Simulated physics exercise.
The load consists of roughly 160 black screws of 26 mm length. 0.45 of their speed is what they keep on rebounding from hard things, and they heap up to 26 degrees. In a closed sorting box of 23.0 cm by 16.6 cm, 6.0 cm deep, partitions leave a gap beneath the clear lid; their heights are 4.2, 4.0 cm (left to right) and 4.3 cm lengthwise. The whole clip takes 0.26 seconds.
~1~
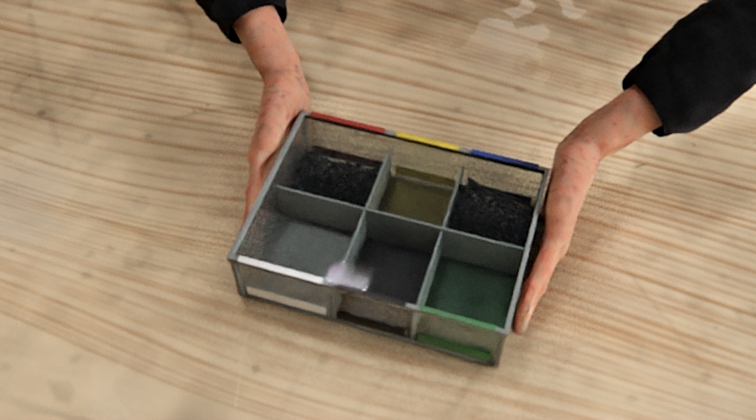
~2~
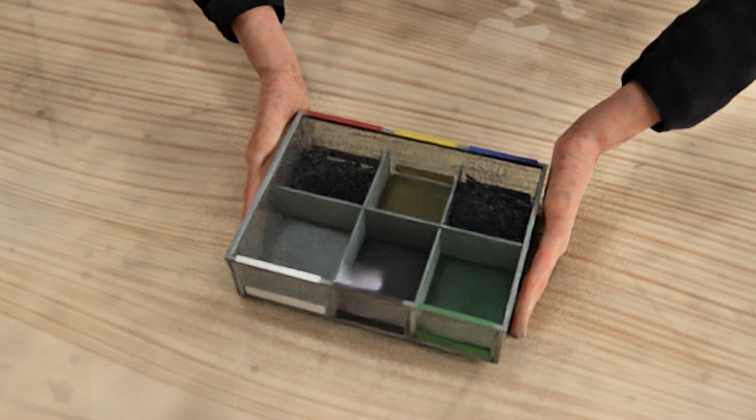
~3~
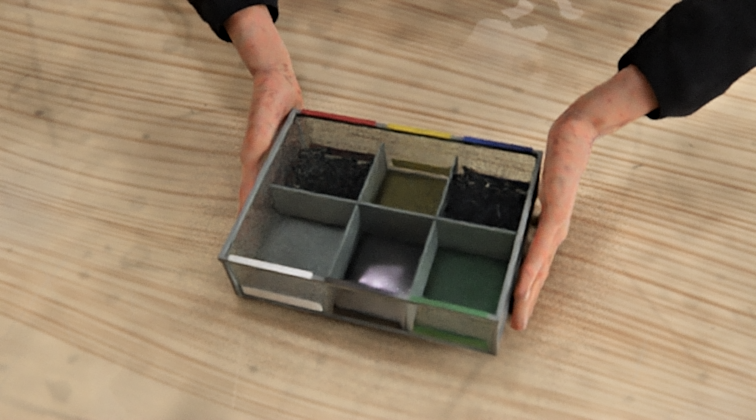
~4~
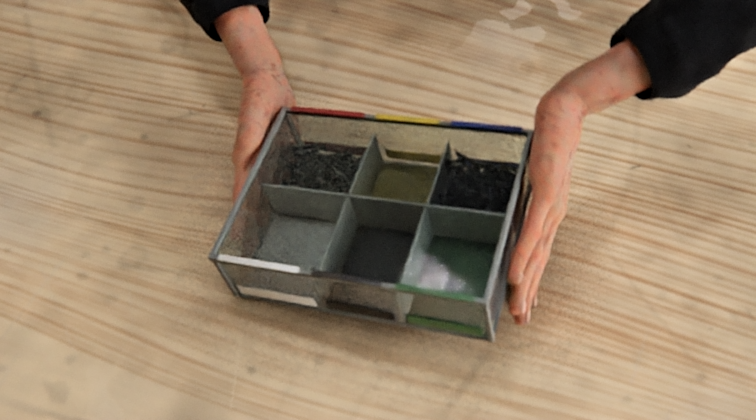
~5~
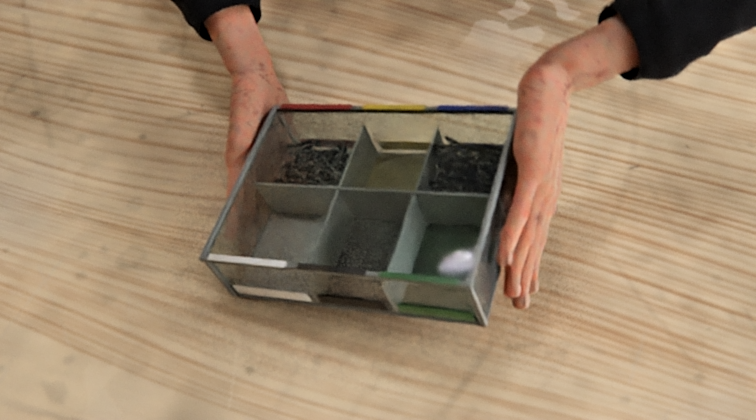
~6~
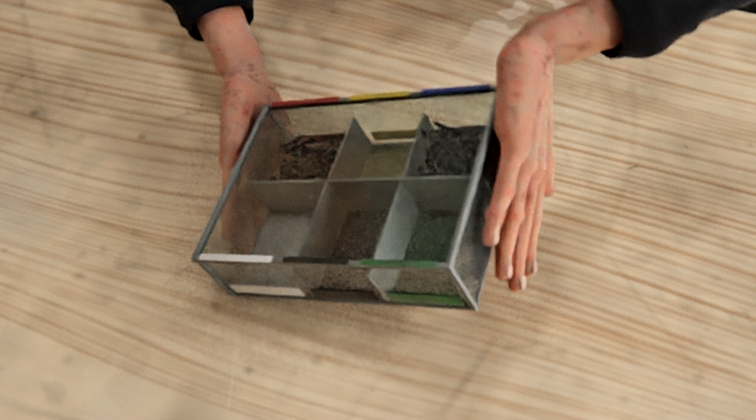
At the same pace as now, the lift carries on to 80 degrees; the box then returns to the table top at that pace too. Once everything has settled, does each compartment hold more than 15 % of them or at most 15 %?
Red: More than 15 %; blue: More than 15 %; green: At most 15 %; yellow: At most 15 %; white: At most 15 %; black: At most 15 %.
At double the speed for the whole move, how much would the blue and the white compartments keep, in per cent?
I'd expect blue at 45 percent and white at 0 percent.
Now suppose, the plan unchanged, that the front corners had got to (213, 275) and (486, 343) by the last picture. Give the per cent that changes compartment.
Then roughly 15 per cent.
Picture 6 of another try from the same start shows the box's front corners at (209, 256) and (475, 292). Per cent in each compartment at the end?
Red 50; blue 30; green 0; yellow 10; white 5; black 0.
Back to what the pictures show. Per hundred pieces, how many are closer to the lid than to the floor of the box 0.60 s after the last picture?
Roughly 40 percent of the pieces.
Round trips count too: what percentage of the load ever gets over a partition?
Roughly 15 in a hundred.
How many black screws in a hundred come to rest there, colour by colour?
Red 45; blue 40; green 0; yellow 10; white 5; black 0 (in a hundred).
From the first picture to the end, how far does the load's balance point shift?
Net shift: Approx. 3.0 cm.
Then, 0.60 s after the last picture, tilt 78 degrees; red 45 %, blue 50 %, yellow 5 %.
Then, 0.99 s after the last picture, tilt 33 degrees; red 45 %, blue 40 %, yellow 10 %, white 5 %.
Then, 1.47 s after the last picture, tilt 0 degrees; red 45 %, blue 40 %, yellow 10 %, white 5 %.
In the end, red 45 %, blue 40 %, green 0 %, yellow 10 %, white 5 %, black 0 %.
